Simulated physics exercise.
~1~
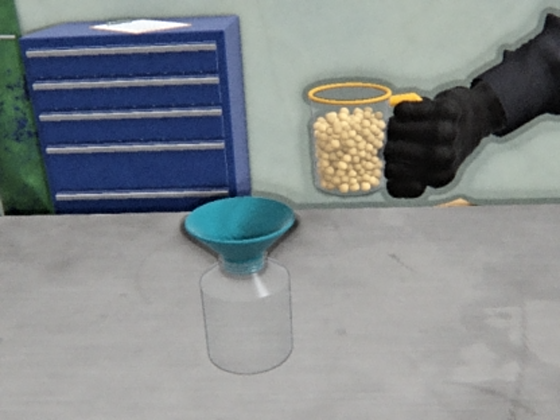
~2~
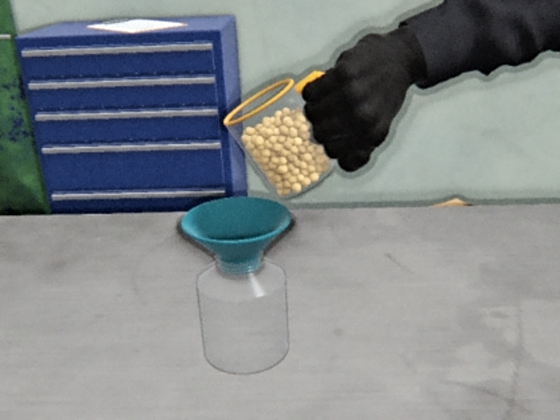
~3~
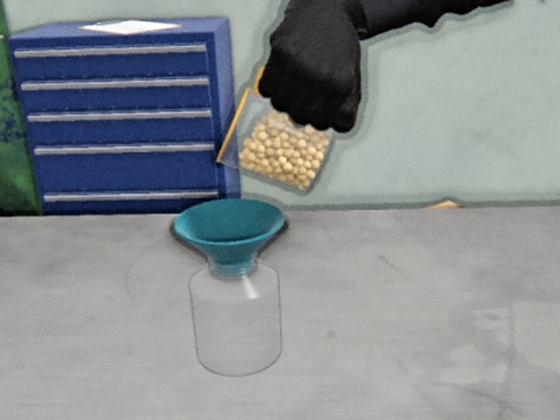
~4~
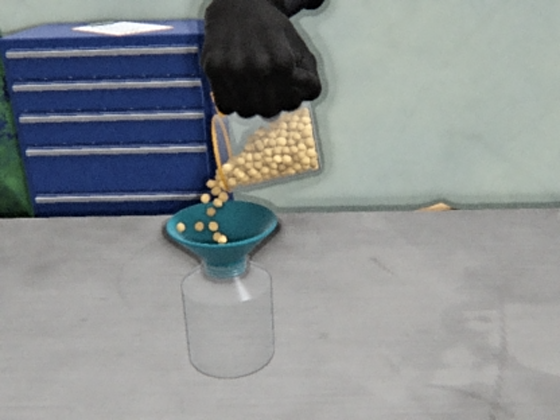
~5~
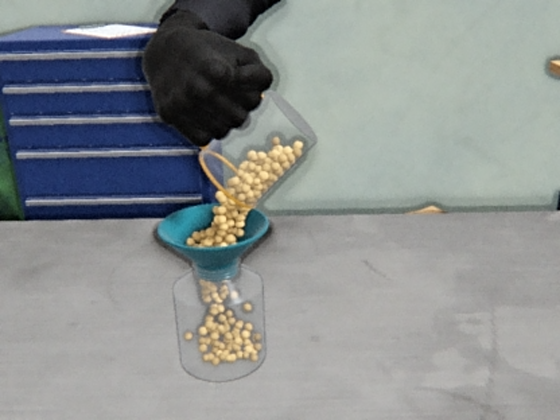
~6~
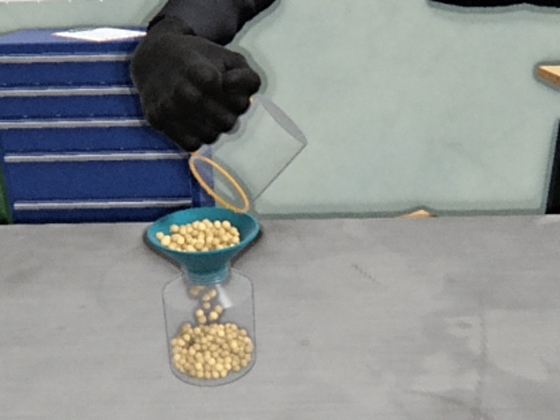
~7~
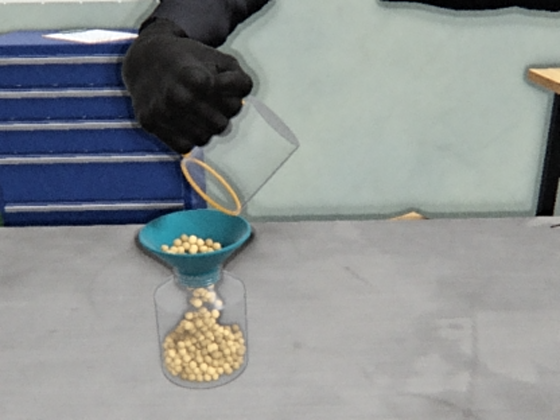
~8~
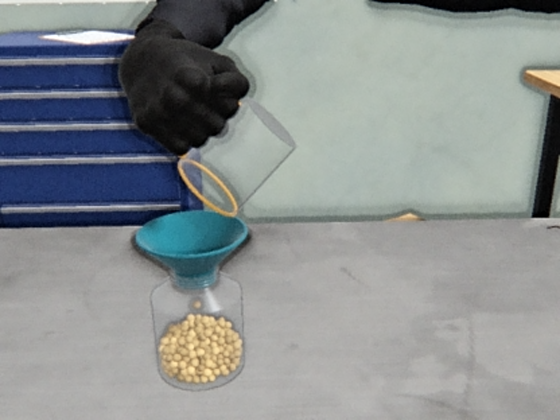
The footage shows a black-gloved hand moving a clear cup of dried chickpeas left and tipping it over a teal funnel set in a transparent jar. The chickpeas pour into the funnel and drain through, leaving the cup and funnel empty and the jar partly filled.
